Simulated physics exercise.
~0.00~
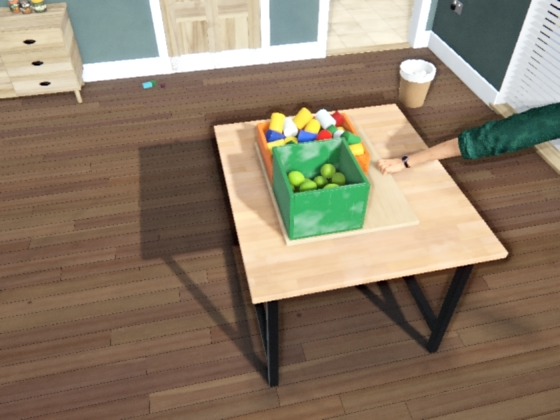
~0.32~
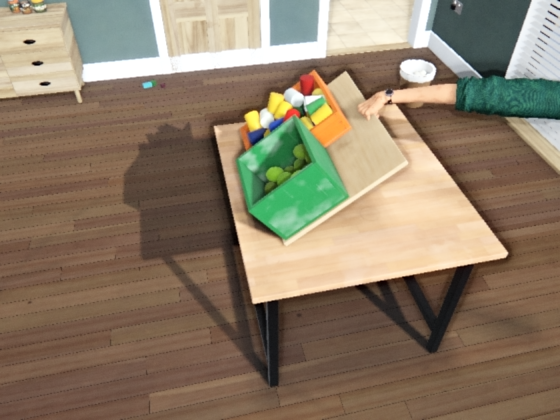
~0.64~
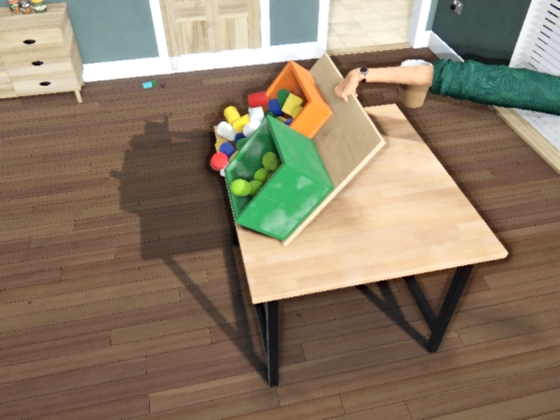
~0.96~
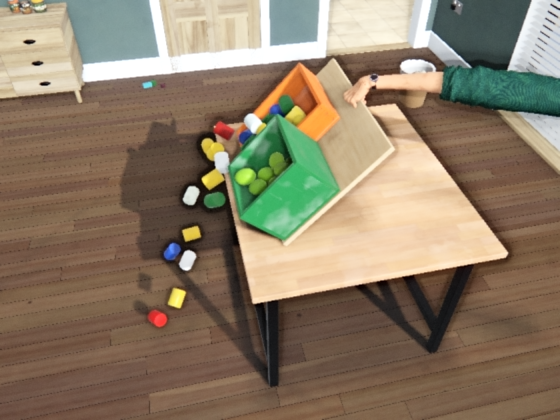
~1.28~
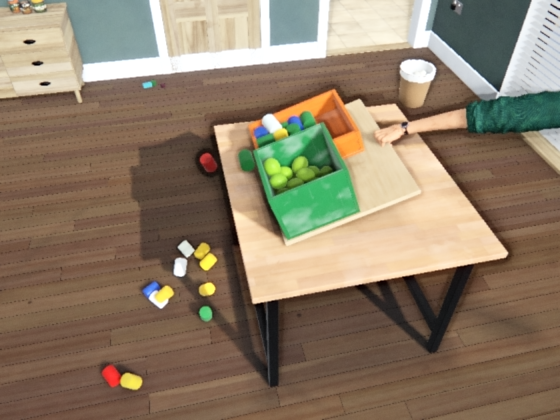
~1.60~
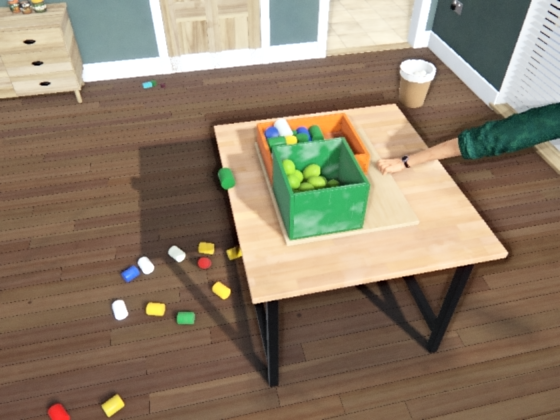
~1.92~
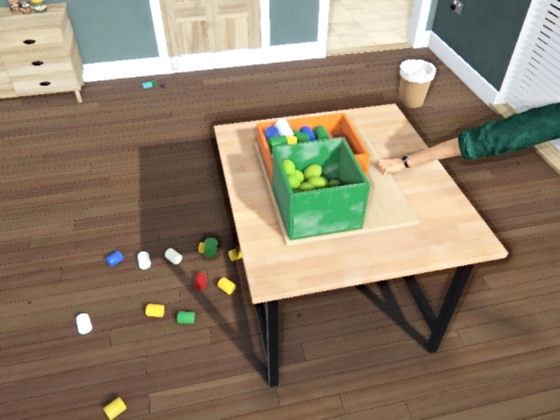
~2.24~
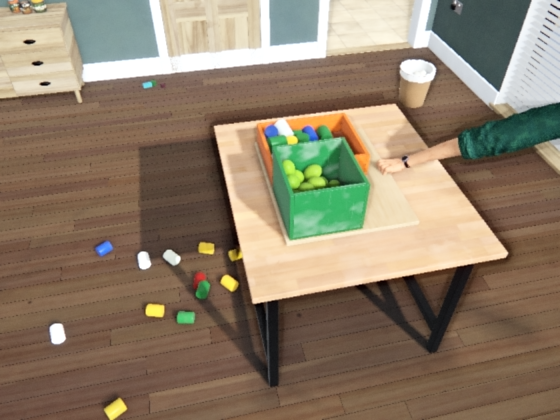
A hand tips a board holding a green box of green balls and an orange box of colorful pieces steeply leftward on a table, then lowers it flat; many orange-box pieces spill and scatter across the floor, while the green balls stay inside.
